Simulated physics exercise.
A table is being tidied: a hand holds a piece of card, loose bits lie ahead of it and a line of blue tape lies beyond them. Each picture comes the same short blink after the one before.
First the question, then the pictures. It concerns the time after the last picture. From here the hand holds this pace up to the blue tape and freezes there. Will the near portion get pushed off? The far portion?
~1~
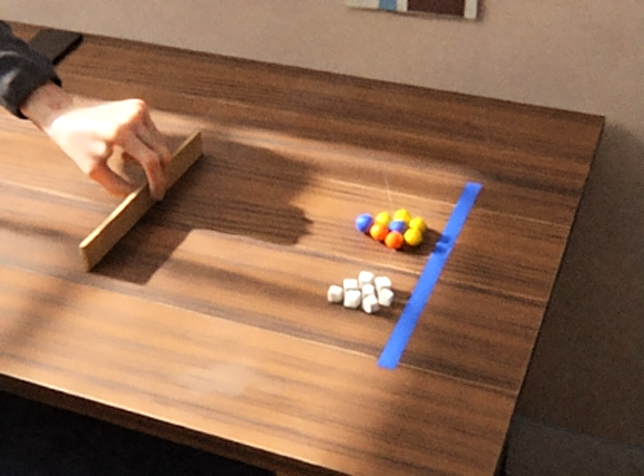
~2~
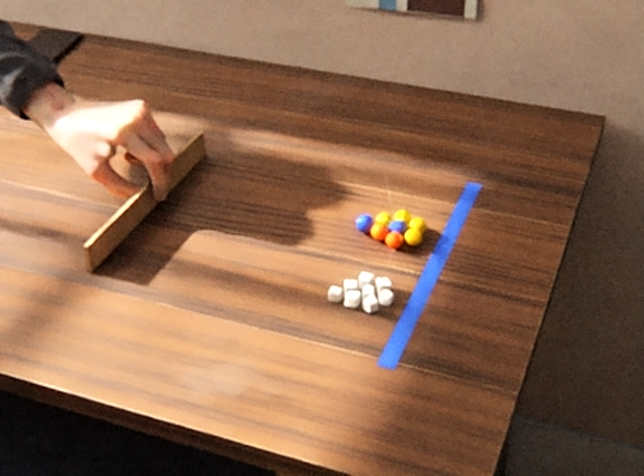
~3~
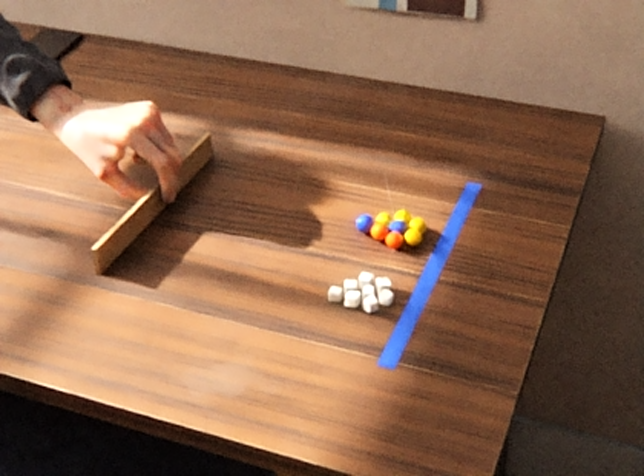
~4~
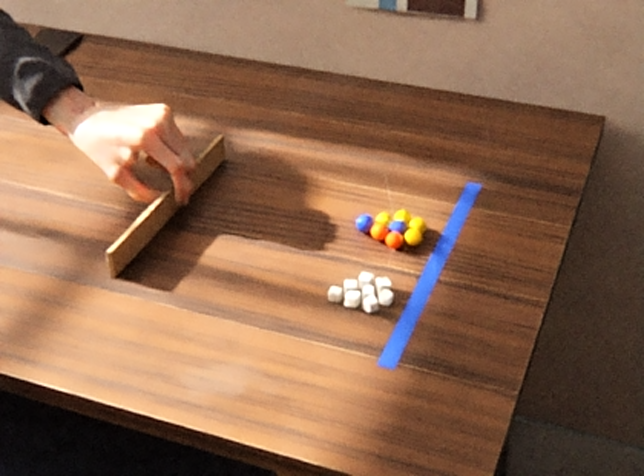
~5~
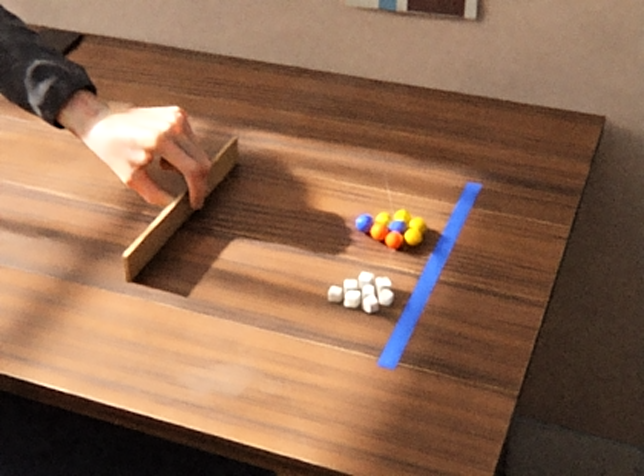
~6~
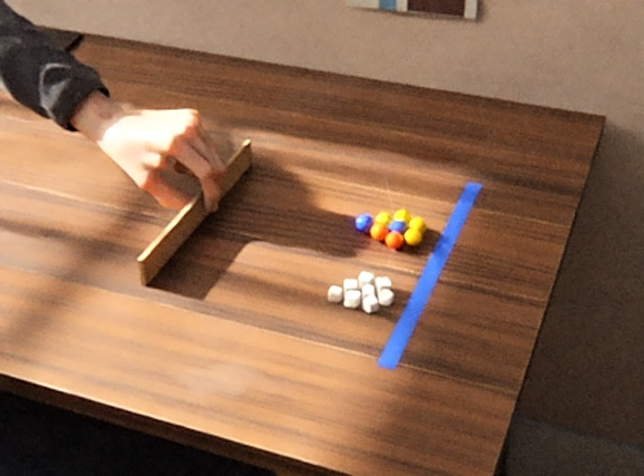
Near portion: No fall. Far portion: Partial fall.
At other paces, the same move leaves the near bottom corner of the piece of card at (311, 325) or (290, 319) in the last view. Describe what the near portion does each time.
Earlier try: It partly goes over. Later try: It partly goes over.
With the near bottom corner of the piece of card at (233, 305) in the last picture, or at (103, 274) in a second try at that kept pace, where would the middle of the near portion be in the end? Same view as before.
Around (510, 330) for one pace and around (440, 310) for the other, in that order.
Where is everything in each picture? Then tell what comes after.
In the first frame, piece of card at (94, 248), at rest; blue tape at (471, 192), well back from the edge; edge at (550, 295); near portion at (368, 293), a few sugar cubes; far portion at (399, 229), a few gumballs.
In the second frame, piece of card at (97, 248); far portion at (399, 229).
In the third frame, piece of card at (106, 251); near portion at (368, 293).
In the fourth frame, piece of card at (120, 254); far portion at (399, 229).
In the fifth frame, piece of card at (136, 257); near portion at (368, 293).
In the sixth frame, piece of card at (151, 261); blue tape at (471, 192); edge at (550, 295); near portion at (368, 293); far portion at (399, 229).
Then, 0.47 s past the last view, piece of card still moving, near (322, 220); near portion all on the table, its front near (386, 298); far portion all on the table, its front near (414, 238).
Then, 0.96 s past the last view, piece of card stopped at the blue tape; near portion all on the table, its front near (464, 326); far portion all on the table, its front near (495, 270).
Then, 1.24 s past the last view, piece of card stopped at the blue tape; near portion all on the table, its front near (467, 327); far portion all on the table, its front near (559, 302).
Finally, piece of card stopped at the blue tape; near portion all on the table, its front near (467, 327); far portion all over the edge.
